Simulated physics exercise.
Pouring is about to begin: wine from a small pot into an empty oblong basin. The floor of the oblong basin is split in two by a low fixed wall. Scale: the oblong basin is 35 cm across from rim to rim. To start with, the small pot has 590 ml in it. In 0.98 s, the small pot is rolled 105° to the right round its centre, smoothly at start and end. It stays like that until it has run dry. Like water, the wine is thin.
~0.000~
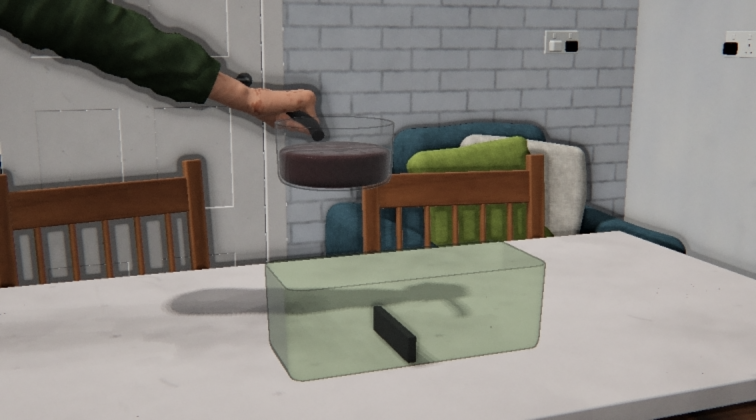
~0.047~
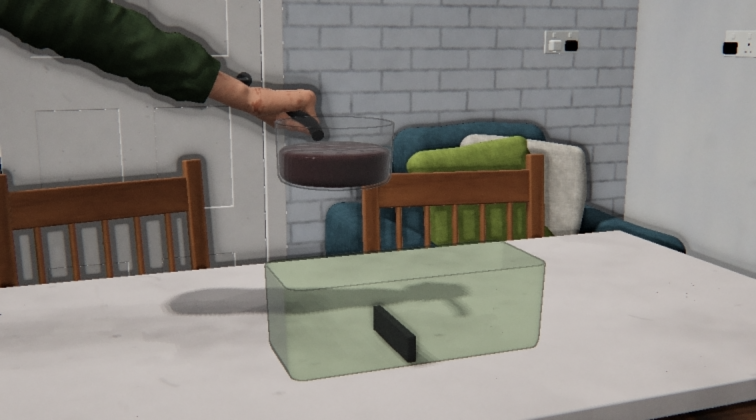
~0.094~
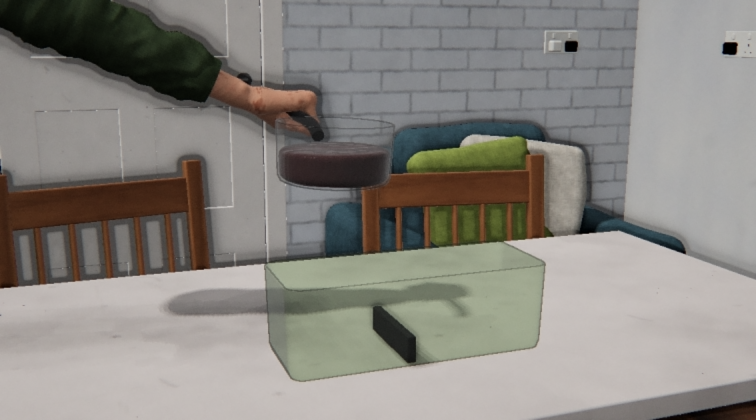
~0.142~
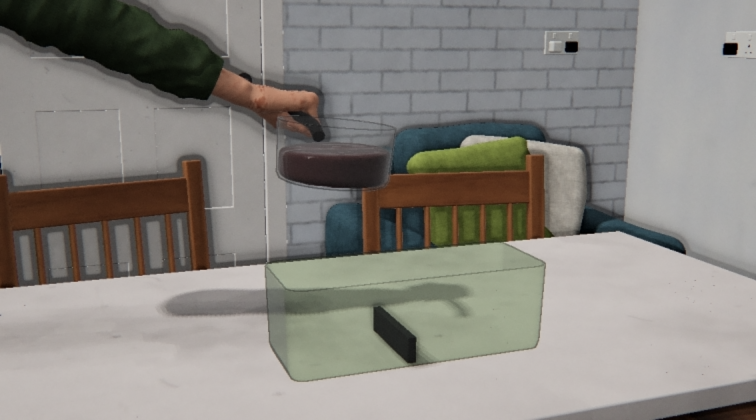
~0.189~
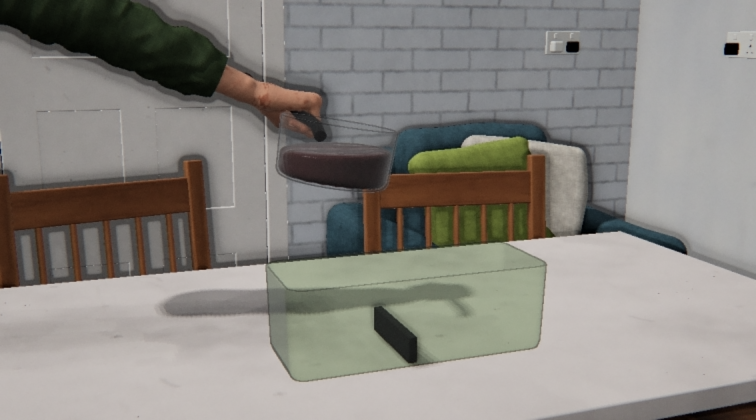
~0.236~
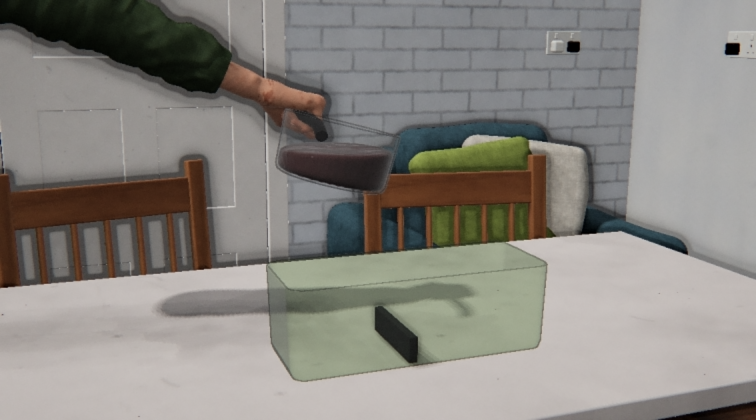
A hand holds a small pot of dark wine above an oblong basin, tilting it slightly right.
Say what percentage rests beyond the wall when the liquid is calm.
Roughly 88 per cent rests beyond the wall.
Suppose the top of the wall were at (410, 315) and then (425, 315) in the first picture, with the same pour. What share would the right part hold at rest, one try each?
65 % and 40 %.
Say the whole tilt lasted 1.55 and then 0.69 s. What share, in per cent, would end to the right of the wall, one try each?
About 90 %, then about 85 %.
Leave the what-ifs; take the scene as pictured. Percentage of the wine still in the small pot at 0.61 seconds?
I'd put it near 62 percent.
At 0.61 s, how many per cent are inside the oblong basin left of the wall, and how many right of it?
Lab note: Left near 0 %, right near 4.
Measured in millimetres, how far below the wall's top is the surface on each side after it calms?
Left about 32 mm, while the right is about 14 mm.
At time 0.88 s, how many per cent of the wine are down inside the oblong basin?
That comes to about 72 percent.
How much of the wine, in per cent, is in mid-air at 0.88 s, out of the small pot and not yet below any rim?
Near 14 in a hundred.
After 0.61 s the tilt is 72° and 61 per cent is still to pour, 0 is left of the wall and 4 right of it.
After 0.88 s the tilt is 102° and 13 per cent is still to pour, 5 is left of the wall and 68 right of it.
After 1.17 s the tilt is 105° and 1 per cent is still to pour, 10 is left of the wall and 87 right of it.
After 1.48 s the tilt is 105° and 0 per cent is still to pour, 10 is left of the wall and 89 right of it.
In the end 11 per cent lies left of the wall, 88 right of it and 1 outside.
